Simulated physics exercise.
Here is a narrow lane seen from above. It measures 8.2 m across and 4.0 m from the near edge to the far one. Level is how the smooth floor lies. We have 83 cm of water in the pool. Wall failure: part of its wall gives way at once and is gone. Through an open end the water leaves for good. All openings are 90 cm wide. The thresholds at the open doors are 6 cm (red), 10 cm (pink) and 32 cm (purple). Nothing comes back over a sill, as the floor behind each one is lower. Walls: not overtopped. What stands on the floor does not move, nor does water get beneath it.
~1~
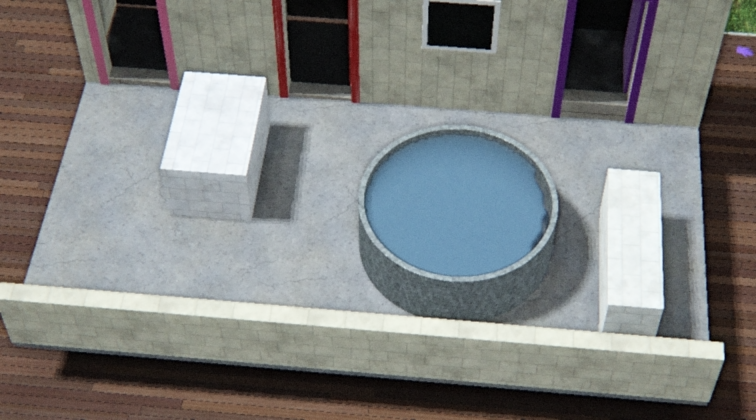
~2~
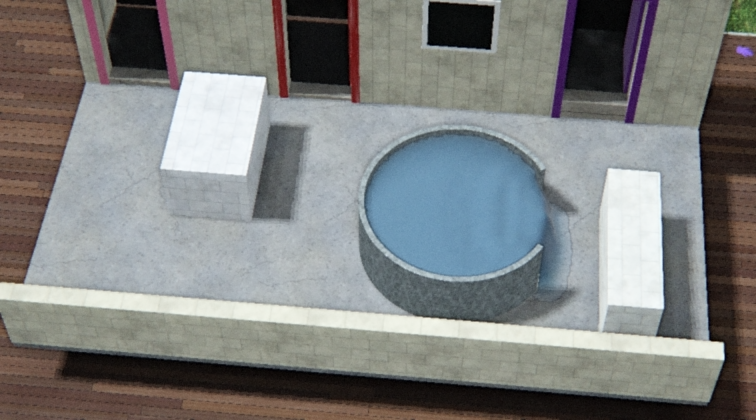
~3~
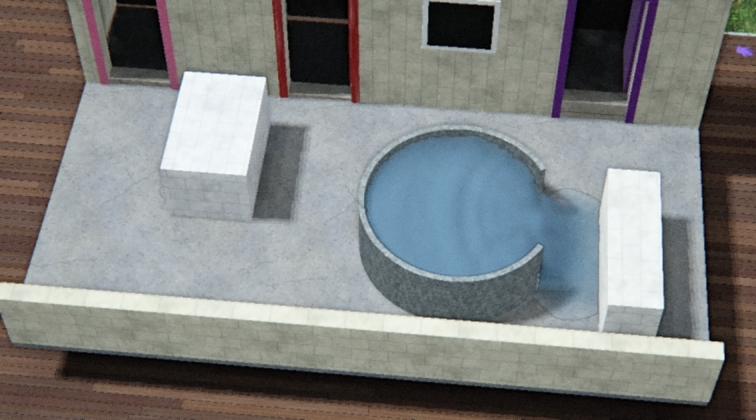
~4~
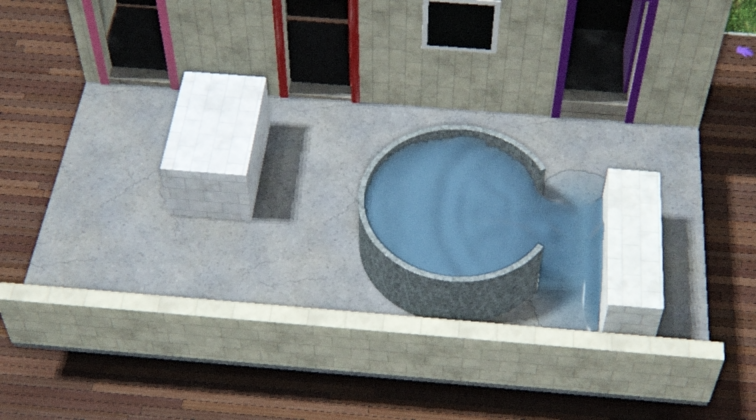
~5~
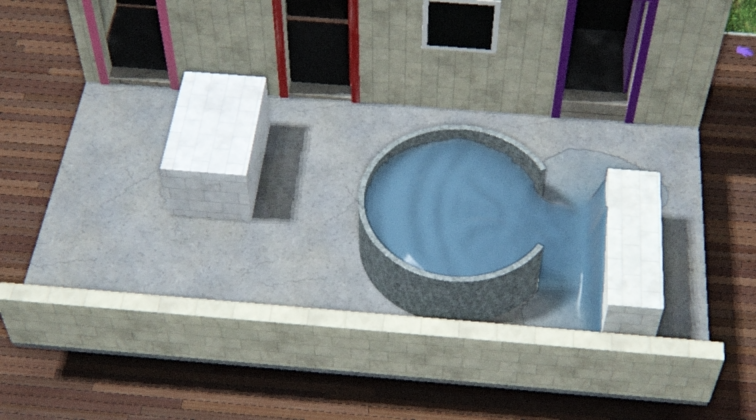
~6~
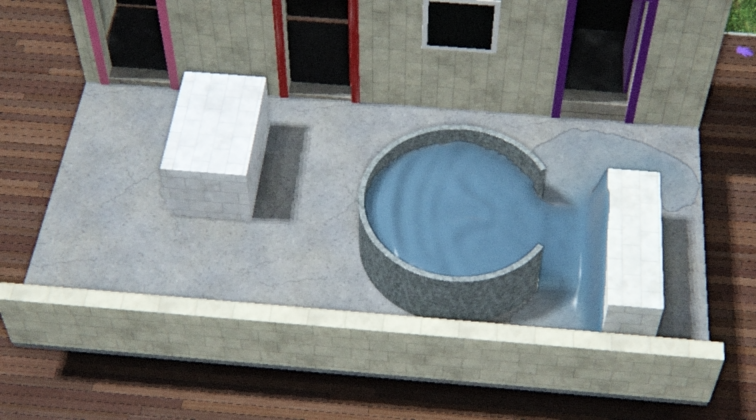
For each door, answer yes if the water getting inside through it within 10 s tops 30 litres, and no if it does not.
Red door - no, pink door - no, purple door - no.
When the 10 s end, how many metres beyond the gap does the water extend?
6.8 m.
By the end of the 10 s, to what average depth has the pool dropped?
11 cm.
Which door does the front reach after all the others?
It is the pink one.
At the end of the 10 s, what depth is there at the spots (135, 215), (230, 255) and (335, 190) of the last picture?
Roughly 1, 2 and 3 cm, in turn.
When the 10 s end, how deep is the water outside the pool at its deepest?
Depth max: Approx. 11 cm.
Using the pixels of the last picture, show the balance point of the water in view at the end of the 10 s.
(414, 234).
A moment later water covers 25 % of the floor and is deepest (64 cm) near (582, 257); red door not reached, pink door not reached, purple door 36 cm at the sill, 0 L in.
Soon after water covers 40 % of the floor and is deepest (49 cm) near (581, 364); red door not reached, pink door not reached, purple door 35 cm at the sill, 6 L in.
Next water covers 75 % of the floor and is deepest (32 cm) near (581, 364); red door 4 cm at the sill, 0 L in, pink door not reached, purple door 22 cm at the sill, 10 L in.
Later on water covers 85 % of the floor and is deepest (20 cm) near (566, 363); red door 3 cm at the sill, 0 L in, pink door 3 cm at the sill, 0 L in, purple door 14 cm at the sill, 10 L in.
At the end water covers 85 % of the floor and is deepest (11 cm) near (566, 363); red door 6 cm at the sill, 4 L in, pink door 3 cm at the sill, 0 L in, purple door 8 cm at the sill, 11 L in.
